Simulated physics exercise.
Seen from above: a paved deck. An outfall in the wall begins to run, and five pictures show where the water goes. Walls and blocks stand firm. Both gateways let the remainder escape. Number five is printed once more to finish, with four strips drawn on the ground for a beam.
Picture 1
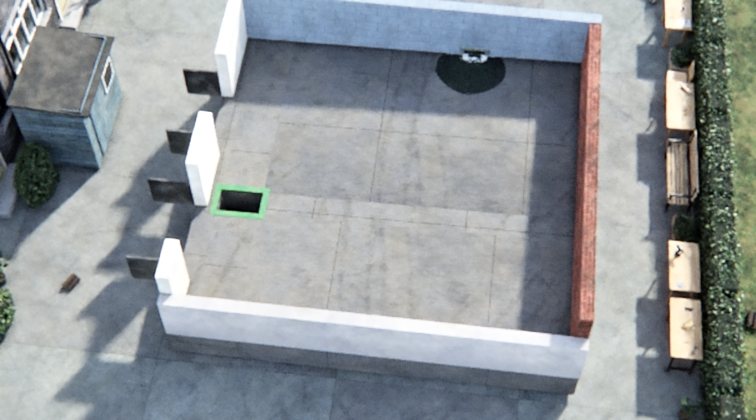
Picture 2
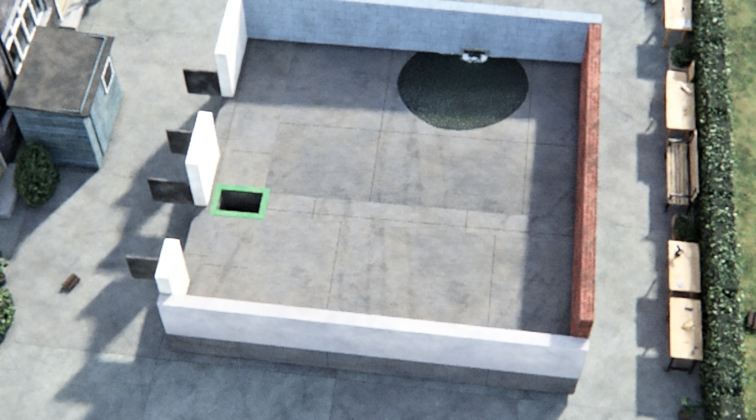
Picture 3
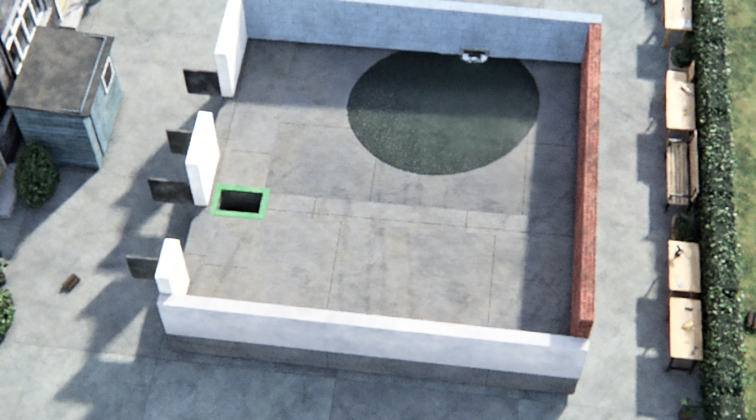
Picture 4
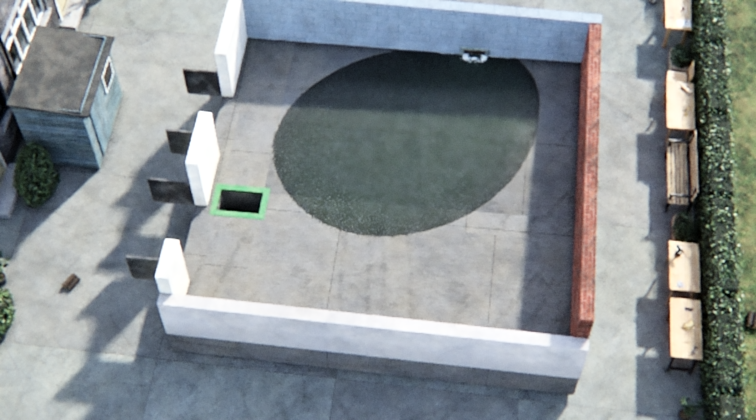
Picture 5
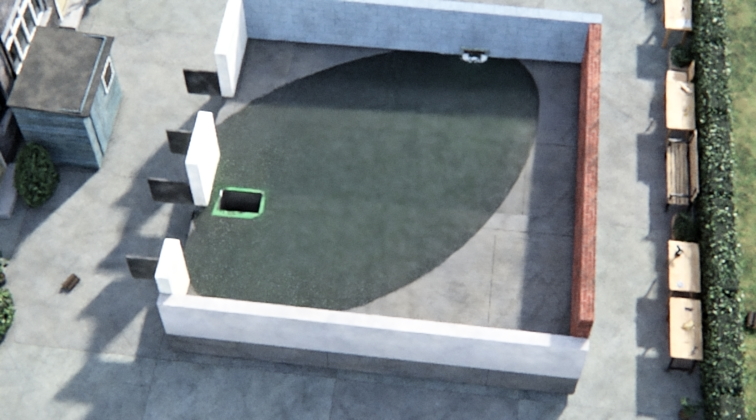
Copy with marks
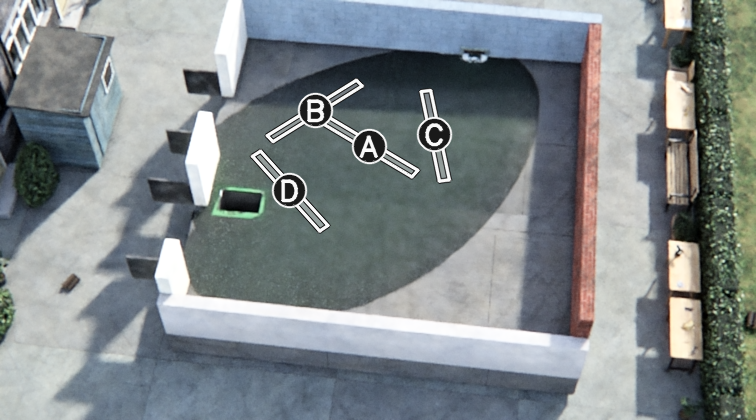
In this clip, seen from above, a dark wet patch spreads from an outlet at the far wall of a walled paved deck, widening toward the lower left until it surrounds the green-edged drain pit and reaches the near wall.
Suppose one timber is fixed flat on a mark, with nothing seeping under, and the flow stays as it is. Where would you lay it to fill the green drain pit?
Take B.
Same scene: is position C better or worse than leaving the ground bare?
It is worse.
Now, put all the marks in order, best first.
The order is B, C, A, D.
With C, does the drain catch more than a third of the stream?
No.
On the marked copy, A from (324, 119) to (414, 173); B from (270, 138) to (359, 83); C from (425, 91) to (444, 180); D from (256, 153) to (323, 228).
If A is chosen, about 8 % of the stream goes into the green drain pit, about 91 % out by the gates.
If B is chosen, about 29 % of the stream goes into the green drain pit, about 71 % out by the gates.
If C is chosen, about 17 % of the stream goes into the green drain pit, about 83 % out by the gates.
If D is chosen, about 4 % of the stream goes into the green drain pit, about 96 % out by the gates.
